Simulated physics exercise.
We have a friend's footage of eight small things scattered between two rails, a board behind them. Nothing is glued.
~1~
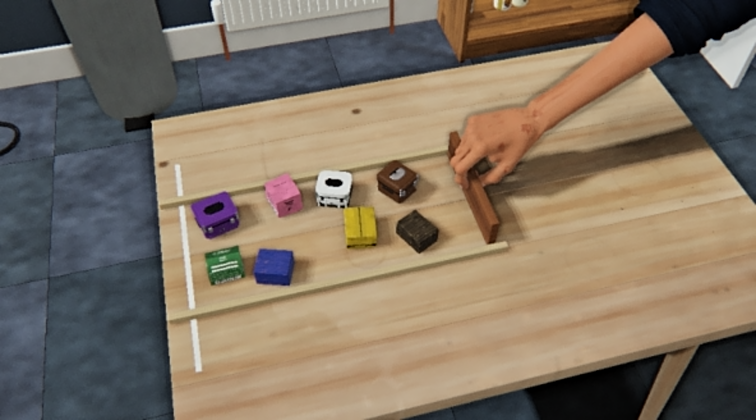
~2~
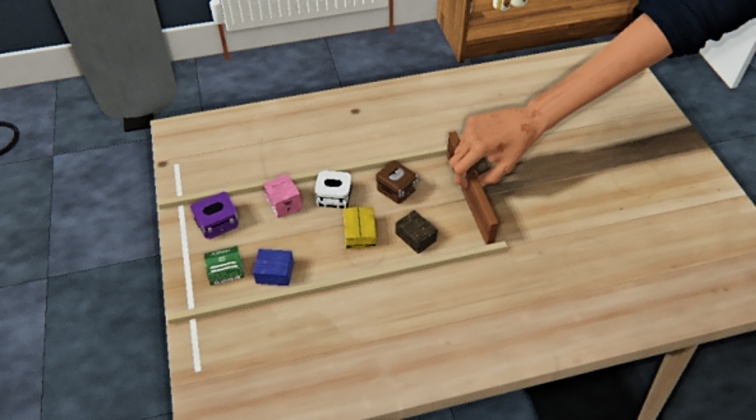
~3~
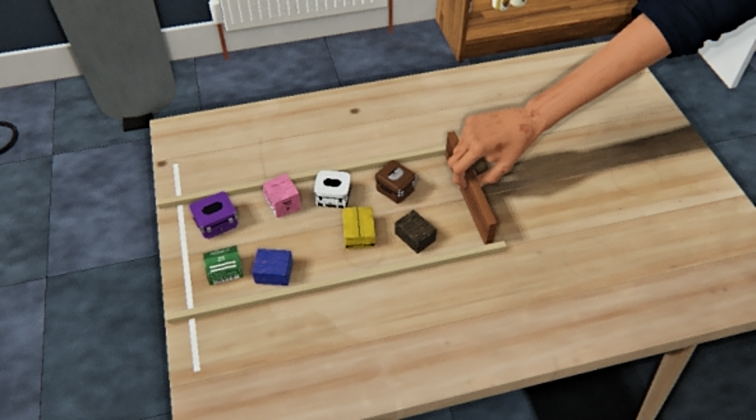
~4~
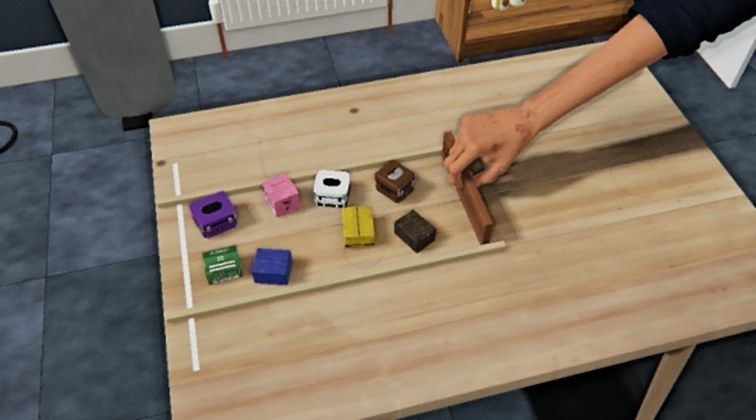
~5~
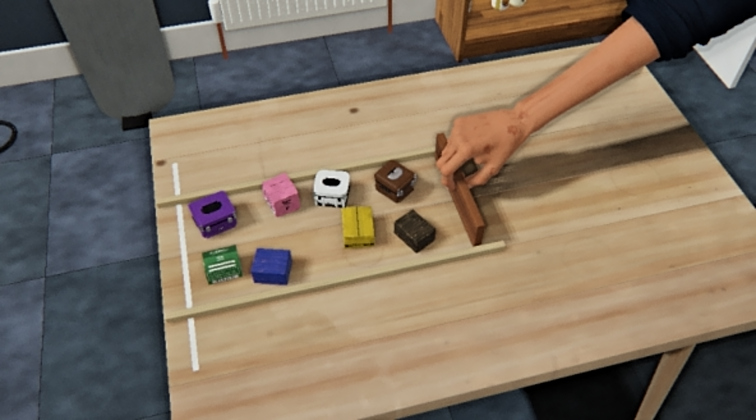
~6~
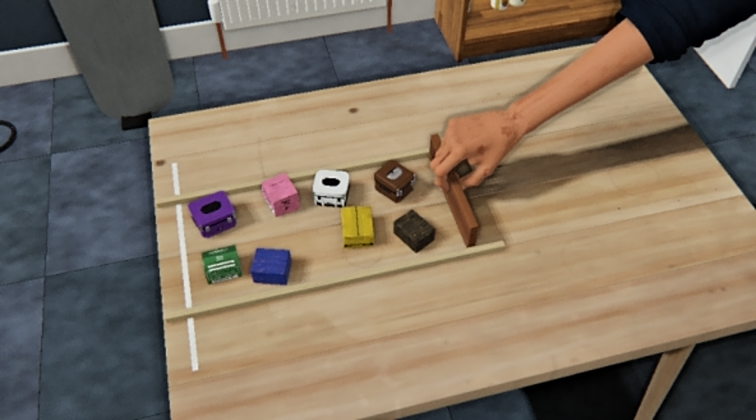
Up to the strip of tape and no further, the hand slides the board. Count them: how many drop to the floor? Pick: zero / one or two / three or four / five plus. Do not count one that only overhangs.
That comes to five plus.
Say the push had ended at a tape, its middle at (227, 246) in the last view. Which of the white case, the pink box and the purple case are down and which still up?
Note: White case remains; pink box drops down; purple case drops down.
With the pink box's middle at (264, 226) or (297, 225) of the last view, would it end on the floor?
Place by place, it goes off; goes off.
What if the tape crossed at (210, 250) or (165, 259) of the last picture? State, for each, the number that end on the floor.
You'd find 3 and then 8 on the floor.
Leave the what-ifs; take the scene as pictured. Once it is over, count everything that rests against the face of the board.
In total, 2.
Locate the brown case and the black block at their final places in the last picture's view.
Roughly at (163, 221) and at (171, 278), in that order.
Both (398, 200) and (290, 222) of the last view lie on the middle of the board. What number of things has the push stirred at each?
2 and 8.
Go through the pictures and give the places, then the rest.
Purple case (216, 216); green box (225, 266); blue block (275, 267); board (472, 187); tape (187, 256), in the first frame.
Green box (224, 266); black block (416, 232), in the second frame.
Blue block (273, 267); white case (333, 189), in the third frame.
Purple case (214, 215); board (466, 187), in the fourth frame.
Green box (222, 265); pink box (281, 195), in the fifth frame.
Purple case (213, 215); green box (222, 265); blue block (271, 266); board (452, 190); tape (184, 255), in the sixth frame.
A little later, none off yet; purple case at rest near (213, 215); green box at rest near (222, 265); blue block at rest near (271, 266).
Next, none off yet; purple case shifted about its own width near (159, 227); green box shifted about its own width near (196, 270); blue block shifted about its own width near (229, 278).
When it is over, the number that fall off is five or more; down, yellow box, white case, pink box, blue block, green box and purple case.
